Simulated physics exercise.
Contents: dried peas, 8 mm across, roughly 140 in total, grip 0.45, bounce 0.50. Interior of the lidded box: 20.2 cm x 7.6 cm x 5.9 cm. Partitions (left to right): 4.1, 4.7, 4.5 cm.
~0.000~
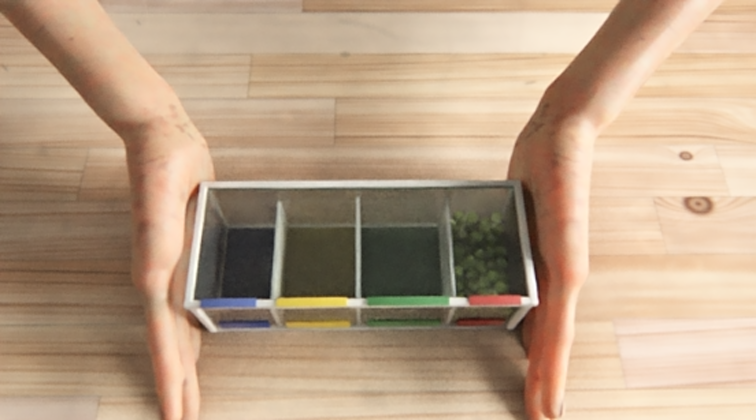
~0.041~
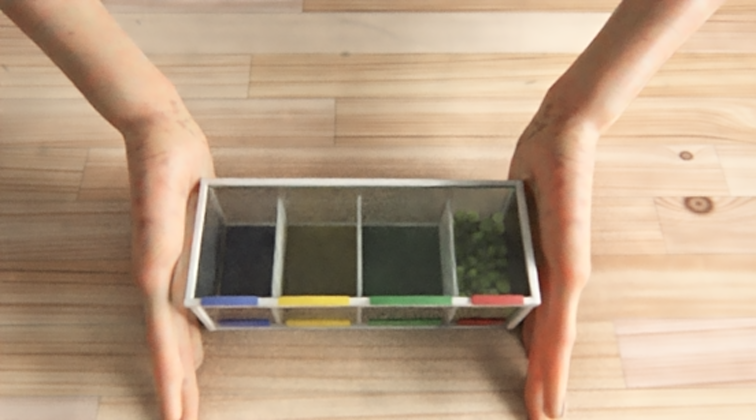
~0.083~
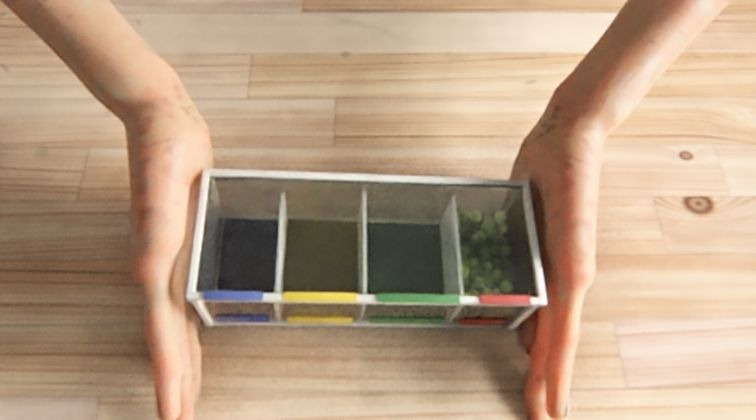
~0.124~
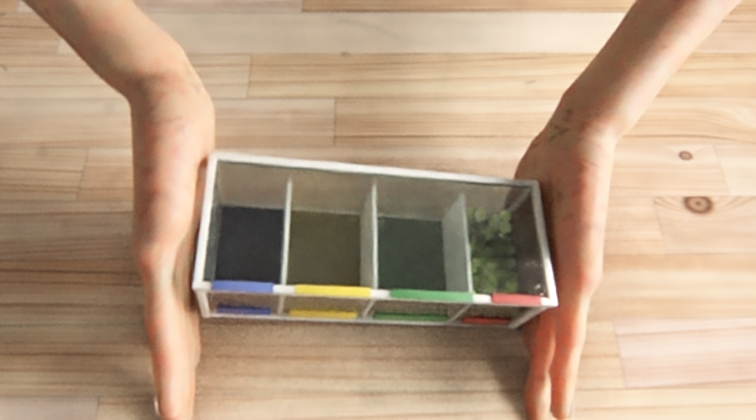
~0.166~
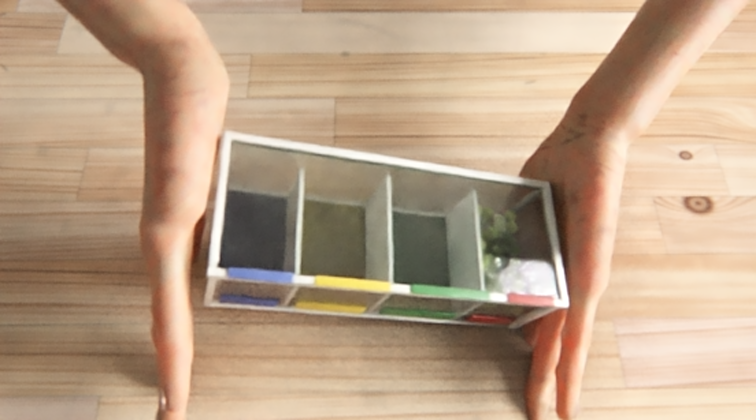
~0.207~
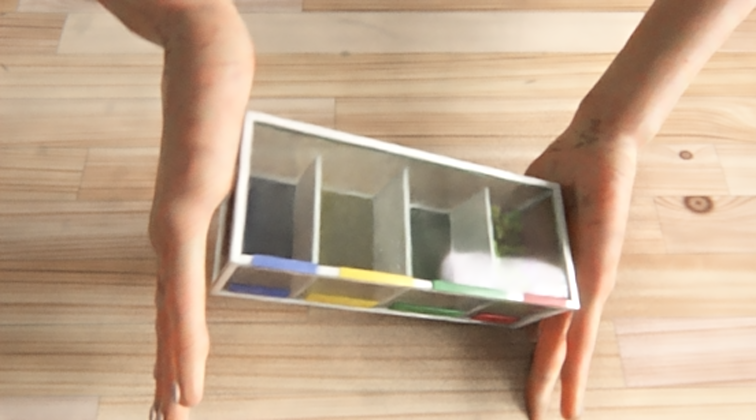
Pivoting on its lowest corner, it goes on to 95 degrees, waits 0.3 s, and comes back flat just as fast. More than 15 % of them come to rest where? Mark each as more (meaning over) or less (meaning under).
Red - more; blue - less; green - less; yellow - less.
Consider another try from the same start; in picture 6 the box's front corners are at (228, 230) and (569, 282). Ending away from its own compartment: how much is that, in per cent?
I'd say close to 0 in a hundred.
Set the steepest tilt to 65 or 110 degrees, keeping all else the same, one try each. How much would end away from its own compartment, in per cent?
Some 0 and some 0 per cent, respectively.
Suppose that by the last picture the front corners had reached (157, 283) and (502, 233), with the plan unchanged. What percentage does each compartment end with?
Per cent by compartment: Red 80, blue 10, green 10, yellow 0.
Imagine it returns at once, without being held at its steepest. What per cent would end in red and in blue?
You'd end up with red at 100 per cent and blue at 0 per cent.
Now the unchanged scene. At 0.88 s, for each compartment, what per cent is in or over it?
The split is red at 100, blue at 0, green at 0 and yellow at 0 per cent.
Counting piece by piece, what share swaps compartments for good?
Result: Roughly 0 %.
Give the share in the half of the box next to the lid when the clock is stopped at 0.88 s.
Share: Approx. 40 %.
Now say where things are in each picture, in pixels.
The first picture shows box tilt 0 degrees, front corners at (192, 302) and (529, 298); red 100 %.
The second picture shows box tilt 1 degrees, front corners at (193, 300) and (531, 298).
The third picture shows box tilt 5 degrees, front corners at (195, 293) and (538, 299), lowest corner right front.
The fourth picture shows box tilt 10 degrees, front corners at (202, 283) and (548, 299), lowest corner right front.
The fifth picture shows box tilt 17 degrees, front corners at (216, 270) and (559, 301), lowest corner right front.
The sixth picture shows box tilt 24 degrees, front corners at (239, 256) and (570, 302), lowest corner right front; red 100 %. The box's pace is about 165 degrees a second.
Then, at 0.88 s, tilt 95 degrees; red 100 %.
Then, at 1.33 s, tilt 51 degrees; red 100 %.
After 1.85 s, tilt 0 degrees; red 100 %.
In the end, at 2.2 s, red 100 %, blue 0 %, green 0 %, yellow 0 %.
